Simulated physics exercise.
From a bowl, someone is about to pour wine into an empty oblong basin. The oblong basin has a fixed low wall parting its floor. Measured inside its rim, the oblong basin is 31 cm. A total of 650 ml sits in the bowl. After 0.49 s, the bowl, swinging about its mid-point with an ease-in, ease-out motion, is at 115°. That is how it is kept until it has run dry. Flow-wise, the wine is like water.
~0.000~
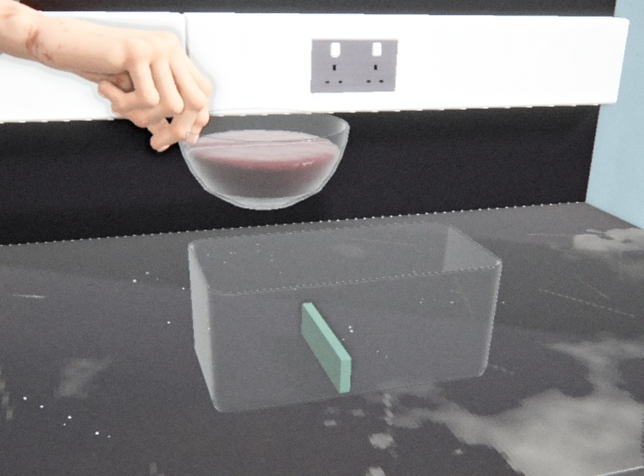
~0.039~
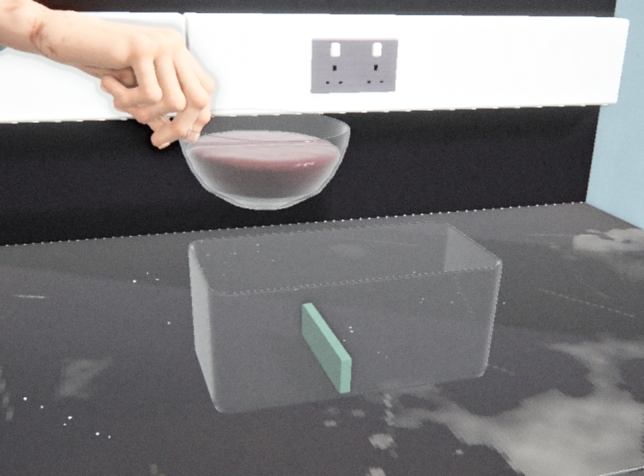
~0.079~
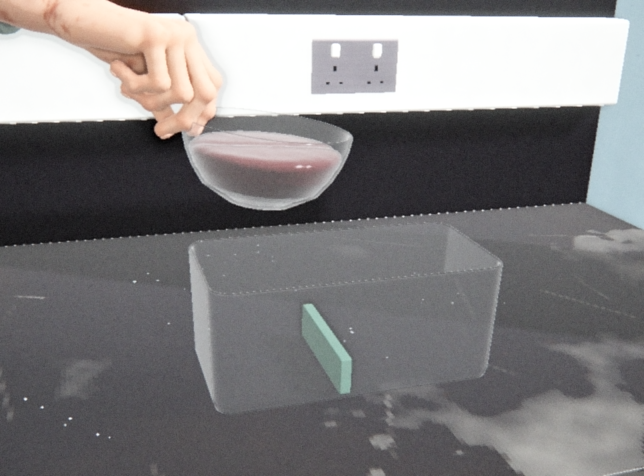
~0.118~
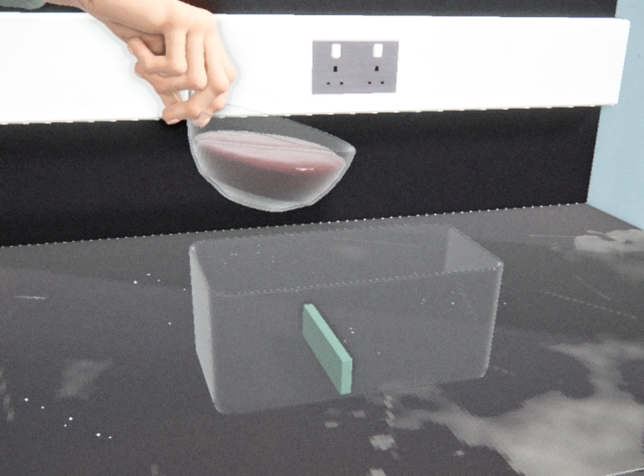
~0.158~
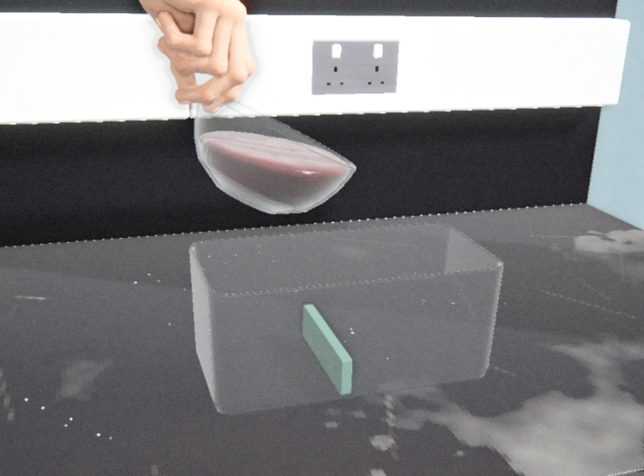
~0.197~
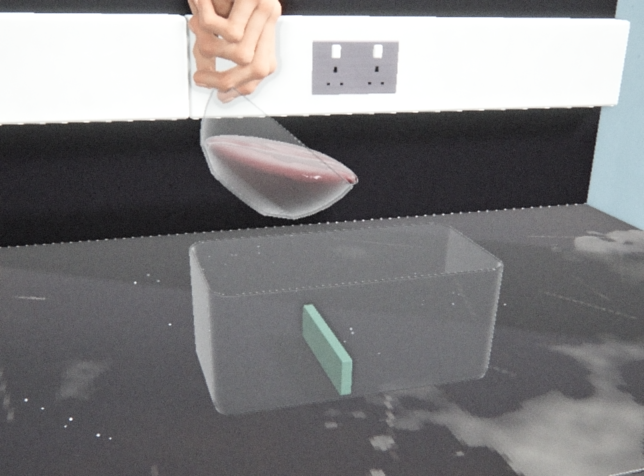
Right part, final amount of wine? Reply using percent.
68 per cent.
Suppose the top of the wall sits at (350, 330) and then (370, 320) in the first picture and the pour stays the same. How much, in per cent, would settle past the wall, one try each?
The first gives near 50 per cent and the second near 30 per cent.
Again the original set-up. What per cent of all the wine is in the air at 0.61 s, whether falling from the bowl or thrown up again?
10 in a hundred, give or take.
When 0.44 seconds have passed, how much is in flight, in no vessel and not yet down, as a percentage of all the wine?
It comes to about 9 percent.
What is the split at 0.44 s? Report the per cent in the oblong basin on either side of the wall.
Around 12 on the left side and 76 on the right side.
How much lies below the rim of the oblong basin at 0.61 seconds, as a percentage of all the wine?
It works out near 90 per cent.
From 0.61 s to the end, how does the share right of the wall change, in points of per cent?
It goes lower by about 5 %.
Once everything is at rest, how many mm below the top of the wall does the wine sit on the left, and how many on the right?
Close to 30 mm left and close to 20 mm right.
After 0.44 s the tilt is 111° and 2 per cent is still to pour, 13 is left of the wall and 76 right of it.
After 0.61 s the tilt is 115° and 0 per cent is still to pour, 17 is left of the wall and 73 right of it.
After 0.79 s the tilt is 115° and 0 per cent is still to pour, 26 is left of the wall and 72 right of it.
After 0.99 s the tilt is 115° and 0 per cent is still to pour, 29 is left of the wall and 69 right of it.
In the end 30 per cent lies left of the wall, 68 right of it and 2 outside.
